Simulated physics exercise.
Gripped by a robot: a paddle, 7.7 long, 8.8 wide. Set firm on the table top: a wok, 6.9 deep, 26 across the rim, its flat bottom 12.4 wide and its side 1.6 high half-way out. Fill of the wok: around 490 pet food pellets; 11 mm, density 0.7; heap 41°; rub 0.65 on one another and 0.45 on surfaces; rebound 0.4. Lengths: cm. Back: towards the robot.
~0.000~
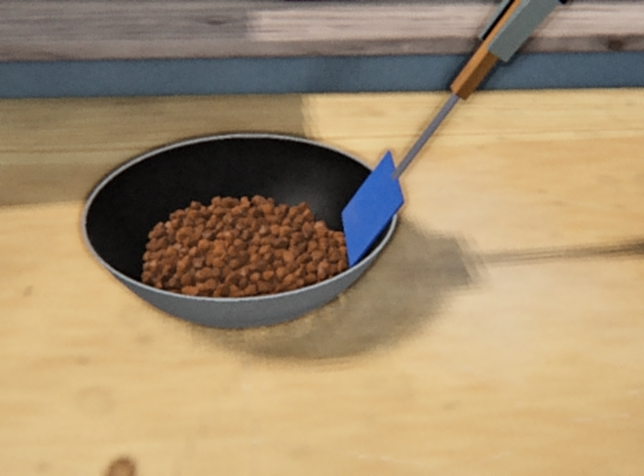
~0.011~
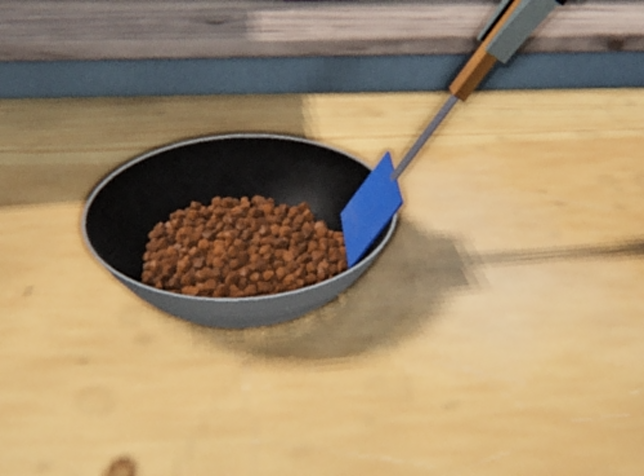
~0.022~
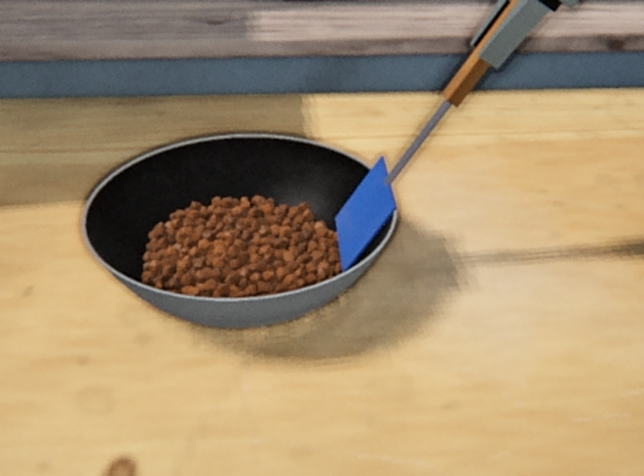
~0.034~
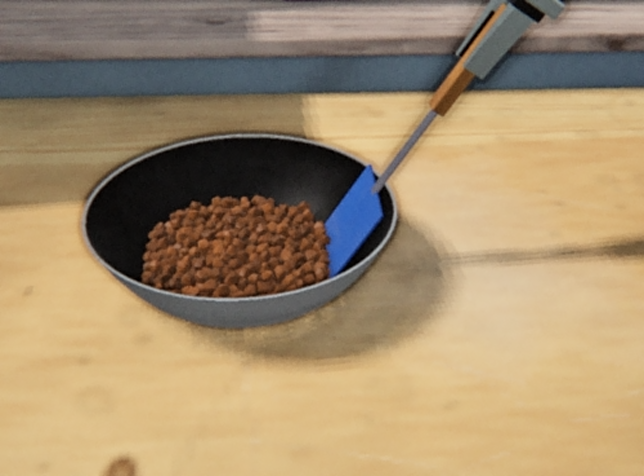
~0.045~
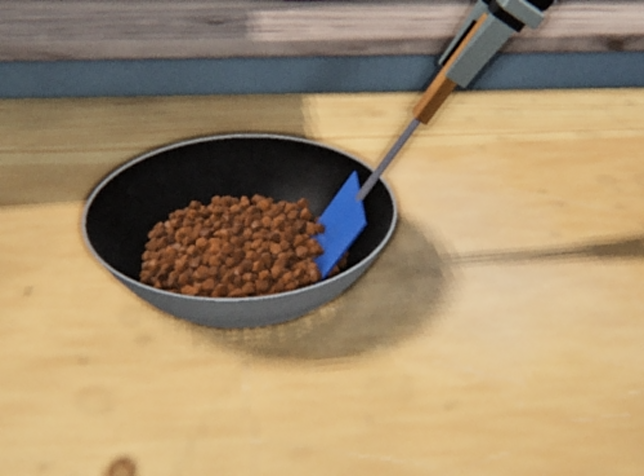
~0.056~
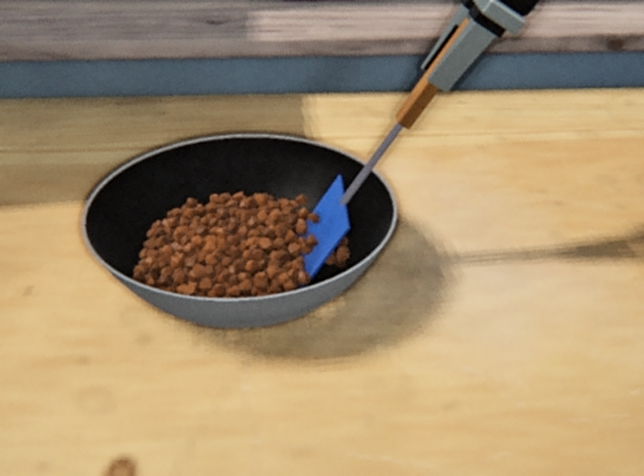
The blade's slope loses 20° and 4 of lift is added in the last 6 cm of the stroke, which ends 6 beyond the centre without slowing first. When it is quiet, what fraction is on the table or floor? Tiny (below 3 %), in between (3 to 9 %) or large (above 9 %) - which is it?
Large, so above 9 %.
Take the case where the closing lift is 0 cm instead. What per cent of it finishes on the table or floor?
Roughly 5 per cent.
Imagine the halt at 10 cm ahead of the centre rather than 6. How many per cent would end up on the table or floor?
That would give close to 45 per cent.
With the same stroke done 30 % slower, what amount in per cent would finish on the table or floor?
Then around 5 percent would finish on the table or floor.
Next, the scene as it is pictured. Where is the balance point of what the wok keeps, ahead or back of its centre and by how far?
Offset forward: Around 5.0 cm.
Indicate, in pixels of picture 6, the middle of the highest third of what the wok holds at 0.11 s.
(208, 228).
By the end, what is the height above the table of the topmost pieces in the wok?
It reaches about 7.5 cm.
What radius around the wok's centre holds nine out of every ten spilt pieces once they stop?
The distance is roughly 40 cm.
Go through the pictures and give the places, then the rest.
The first frame shows paddle top edge at (396, 174), sloping 58°; upper third of the load around (244, 246), from x 150 to 345, top at y 200; 489 in the wok.
The second frame shows paddle top edge at (395, 175), sloping 58°; upper third of the load around (244, 246), from x 150 to 345, top at y 200.
The third frame shows paddle top edge at (389, 180), sloping 58°; upper third of the load around (244, 246), from x 150 to 345, top at y 200.
The fourth frame shows paddle top edge at (376, 189), sloping 58°; upper third of the load around (244, 246), from x 150 to 345, top at y 200.
The fifth frame shows paddle top edge at (360, 196), sloping 58°; upper third of the load around (245, 246), from x 145 to 340, top at y 200.
The sixth frame shows paddle top edge at (345, 200), sloping 58°; upper third of the load around (240, 242), from x 140 to 345, top at y 195; 489 in the wok.
After 0.08 s, sloping 58°, highest piece 9 above the table; 489 in the wok.
After 0.11 s, sloping 52°, highest piece 11 above the table; 489 in the wok.
After 0.32 s, sloping 38°, highest piece 10 above the table; 429 in the wok, 17 on the table or floor, 43 on the blade or in flight.
After 1.37 s, sloping 38°, highest piece 8 above the table; 428 in the wok, 61 on the table or floor.
At rest, 428 in the wok, 61 on the table or floor. That is 12 % on the table or floor.
